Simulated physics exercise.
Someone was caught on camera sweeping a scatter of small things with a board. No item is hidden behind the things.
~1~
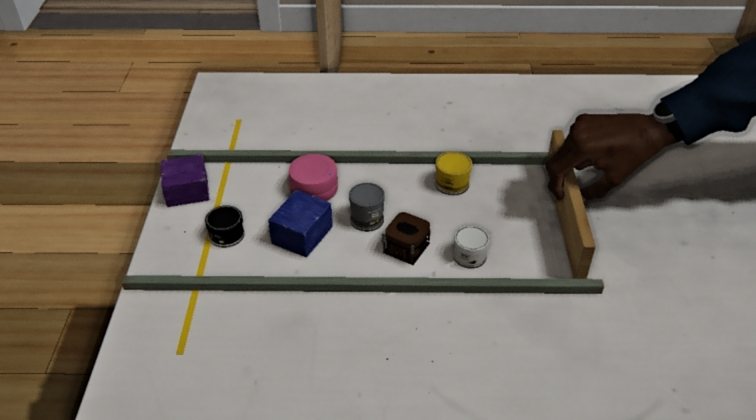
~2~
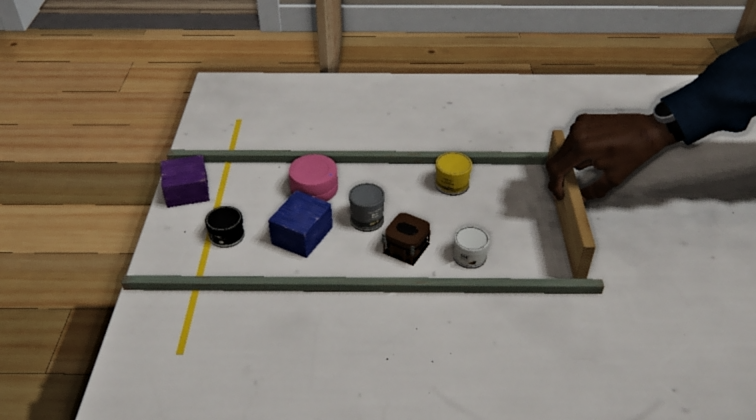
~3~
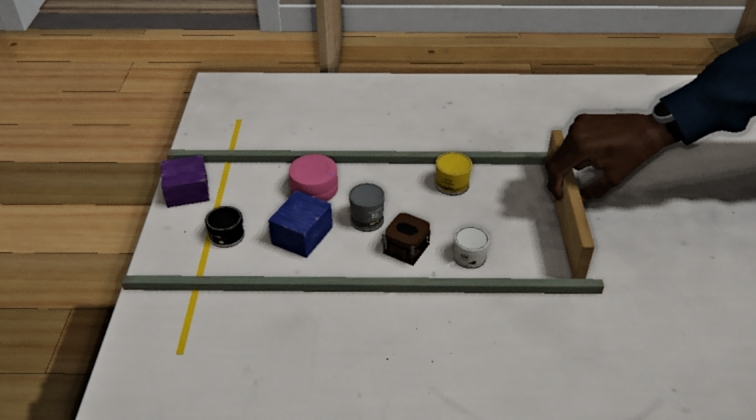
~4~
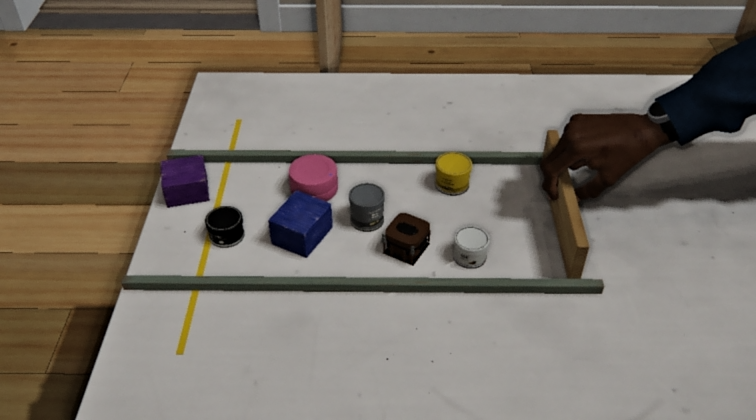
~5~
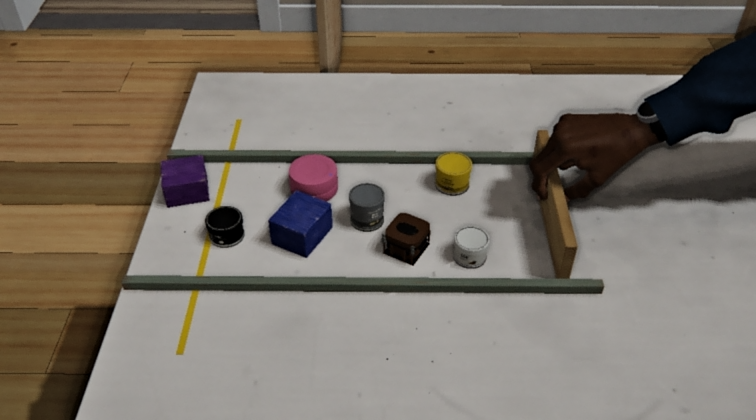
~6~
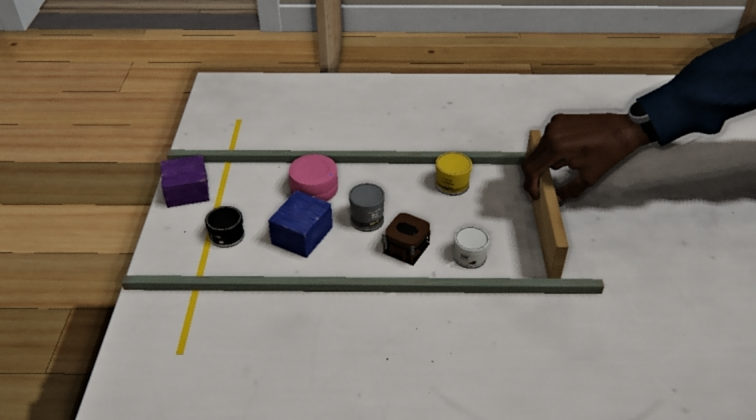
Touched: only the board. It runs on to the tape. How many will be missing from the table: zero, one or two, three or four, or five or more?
Most likely the drop count will come to one or two.
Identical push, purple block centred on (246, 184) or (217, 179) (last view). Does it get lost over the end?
Well, the first time it goes overboard and the second time it goes overboard.
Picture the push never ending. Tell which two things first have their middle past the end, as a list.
First comes the purple block, followed by the black pot.
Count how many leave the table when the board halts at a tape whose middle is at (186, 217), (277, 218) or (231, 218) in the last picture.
Tallies in the order given: 4, 0, 2.
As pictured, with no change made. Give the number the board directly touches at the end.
It ends up touching 4.
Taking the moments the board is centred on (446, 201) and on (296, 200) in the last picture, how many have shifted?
3 by the first point, 7 by the second.
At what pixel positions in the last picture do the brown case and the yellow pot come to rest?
Going in order: First (189, 229), then (204, 175).
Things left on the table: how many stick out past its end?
I make it 2.
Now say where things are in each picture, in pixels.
The first frame shows purple block (185, 181); black pot (225, 227); blue block (301, 224); board (568, 202); tape (214, 217).
The second frame shows black pot (225, 227); white pot (471, 247).
The third frame shows blue block (301, 224); pink lid (314, 179).
The fourth frame shows purple block (185, 181); brown case (407, 238).
The fifth frame shows black pot (225, 227); grey tin (367, 207).
The sixth frame shows purple block (185, 181); black pot (225, 227); blue block (301, 224); board (544, 201); tape (214, 217).
Early on, none off yet; purple block at rest near (185, 181); black pot at rest near (225, 227); blue block at rest near (301, 224).
Finally, the number that fall off is one or two; lost, black pot and purple block.
